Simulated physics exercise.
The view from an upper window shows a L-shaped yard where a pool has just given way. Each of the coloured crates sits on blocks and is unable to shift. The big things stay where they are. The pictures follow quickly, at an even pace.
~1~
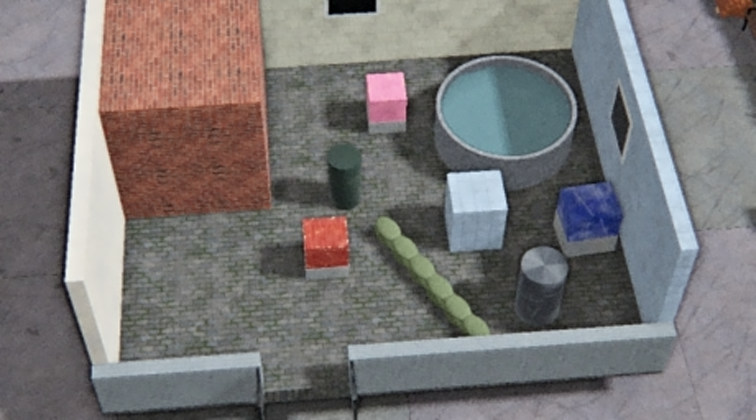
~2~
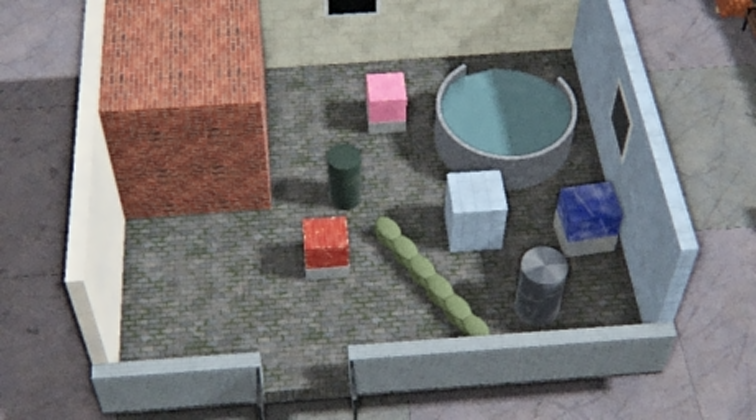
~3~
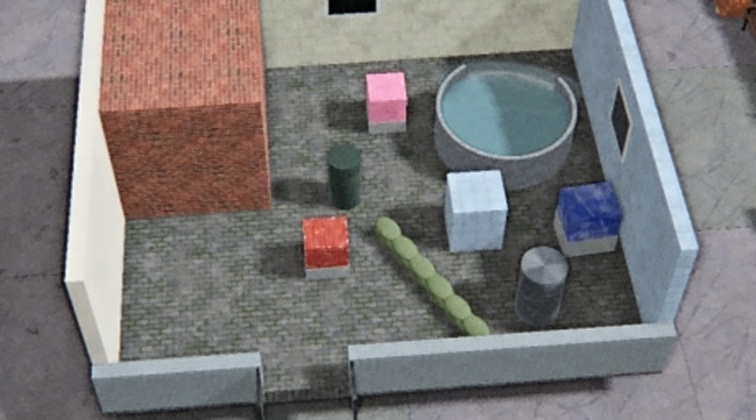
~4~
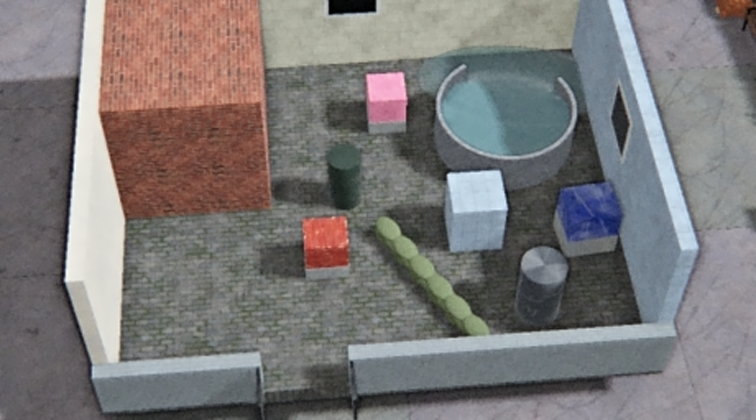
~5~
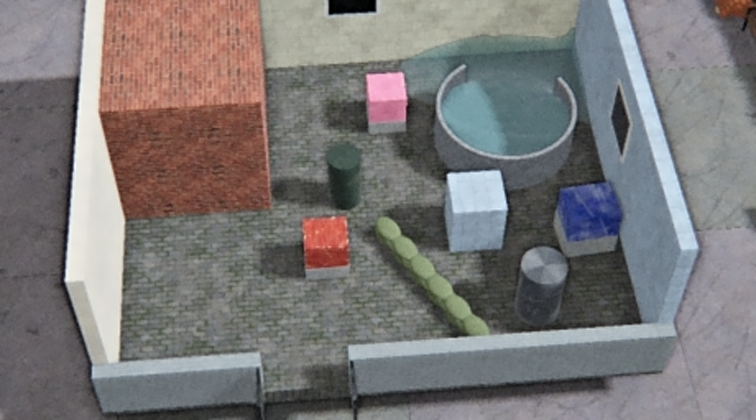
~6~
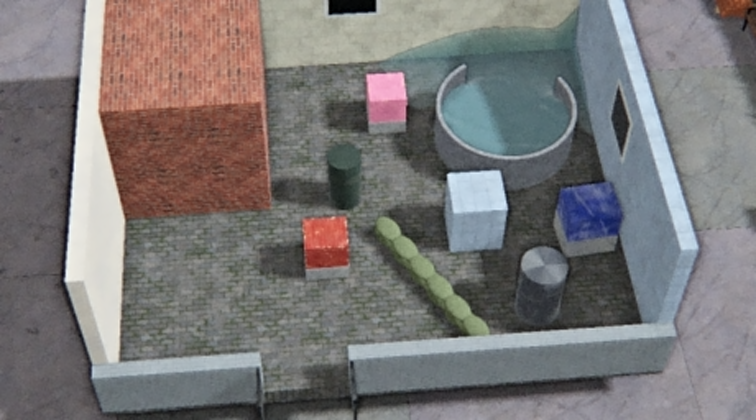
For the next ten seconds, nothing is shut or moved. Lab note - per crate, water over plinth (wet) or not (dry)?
In order: The blue crate doesn't get caught by the water; the red crate doesn't get caught by the water; the pink crate doesn't get caught by the water.
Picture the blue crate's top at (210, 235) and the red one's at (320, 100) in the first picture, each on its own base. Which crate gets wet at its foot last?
Blue one.
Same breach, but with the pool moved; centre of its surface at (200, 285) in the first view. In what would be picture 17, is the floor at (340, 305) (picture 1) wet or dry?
Not reached.
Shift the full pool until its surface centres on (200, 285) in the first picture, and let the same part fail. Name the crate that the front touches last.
The one in blue comes last.
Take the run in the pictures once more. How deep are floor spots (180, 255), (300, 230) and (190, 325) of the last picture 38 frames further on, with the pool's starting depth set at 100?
Respectively near 0, 14 and 2 per cent.
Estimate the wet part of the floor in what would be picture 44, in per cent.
My guess is around 75 in a hundred.
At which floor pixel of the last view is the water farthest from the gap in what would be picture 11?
(270, 70).
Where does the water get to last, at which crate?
The red-painted one.
A moment on, water covers 15 % of the floor; the blue crate not reached, the red crate not reached, the pink crate water round its plinth.
Next, water covers 25 % of the floor; the blue crate water round its plinth, the red crate not reached, the pink crate water round its plinth.
Then, water covers 45 % of the floor; the blue crate water round its plinth, the red crate water round its plinth, the pink crate water round its plinth.
Later, water covers 75 % of the floor; the blue crate water round its plinth, the red crate water round its plinth, the pink crate water round its plinth.
In the end, water covers 95 % of the floor; the blue crate stayed above the water, the red crate stayed above the water, the pink crate stayed above the water.
